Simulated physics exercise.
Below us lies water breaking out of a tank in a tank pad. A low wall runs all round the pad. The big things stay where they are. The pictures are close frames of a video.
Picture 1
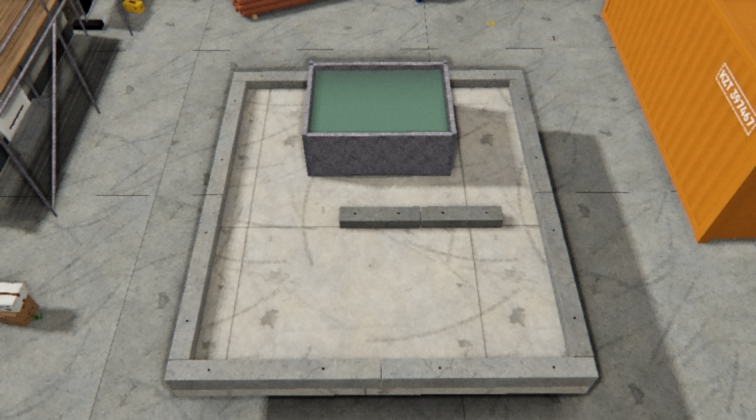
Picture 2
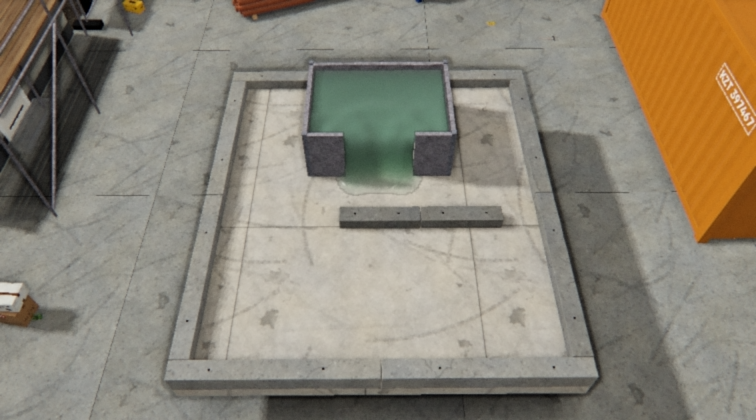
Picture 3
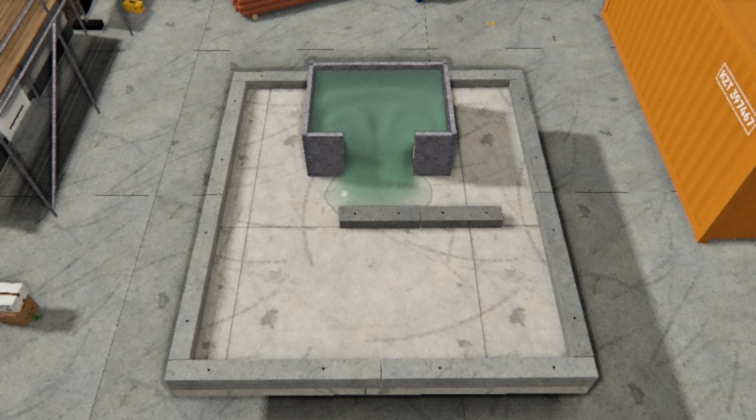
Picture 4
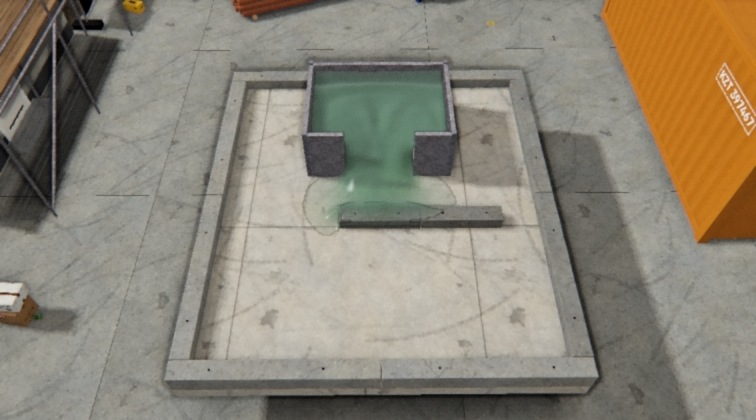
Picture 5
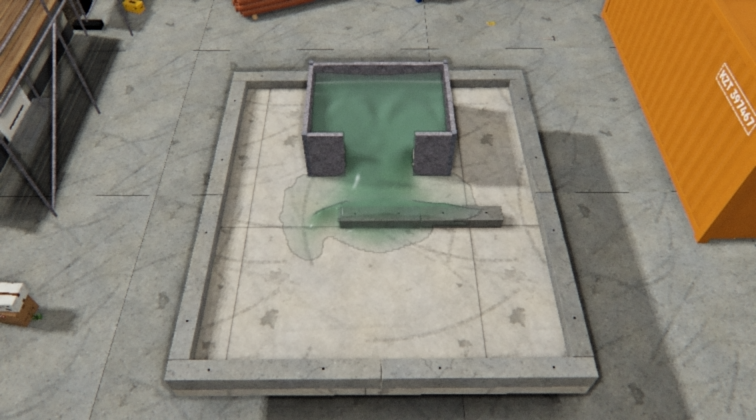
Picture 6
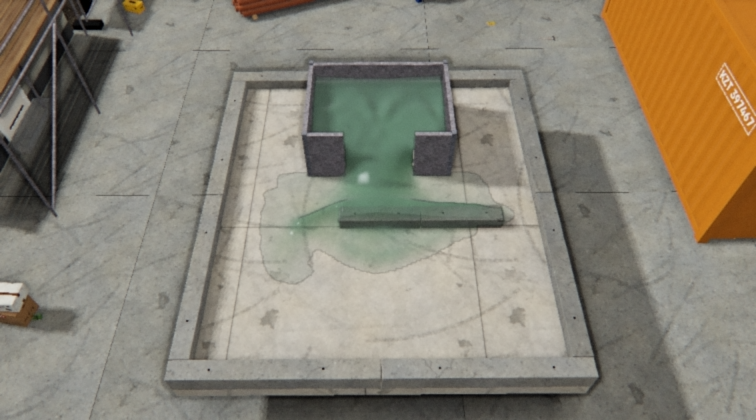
Green water pouring from a gap in an open tank, meeting a low block and spreading around its left end across the walled pad.
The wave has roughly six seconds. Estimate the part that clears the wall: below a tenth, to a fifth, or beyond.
The share lost is not even a tenth.
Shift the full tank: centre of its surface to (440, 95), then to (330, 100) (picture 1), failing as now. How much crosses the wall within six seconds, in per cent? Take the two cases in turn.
About 8 and 12 per cent.
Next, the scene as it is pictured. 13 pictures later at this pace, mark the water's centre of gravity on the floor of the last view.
Roughly at (376, 200).
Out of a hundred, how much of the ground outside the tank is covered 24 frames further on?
I make it 95 per cent.
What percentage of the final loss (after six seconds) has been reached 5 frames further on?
Some 0 per cent.
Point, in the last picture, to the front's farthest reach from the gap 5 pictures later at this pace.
Around (195, 365).
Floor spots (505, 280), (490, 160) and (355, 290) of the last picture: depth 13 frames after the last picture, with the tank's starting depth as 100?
In turn 6, 6 and 4 in a hundred.
A moment on, water covers 40 % of the floor; the low wall has let 0 % over.
Next, water covers 50 % of the floor; the low wall has let 0 % over.
Then, water covers 70 % of the floor; the low wall has let 4 % over.
Later, water covers 75 % of the floor; the low wall has let 5 % over.
In the end, water covers 80 % of the floor; the low wall has let 6 % over.
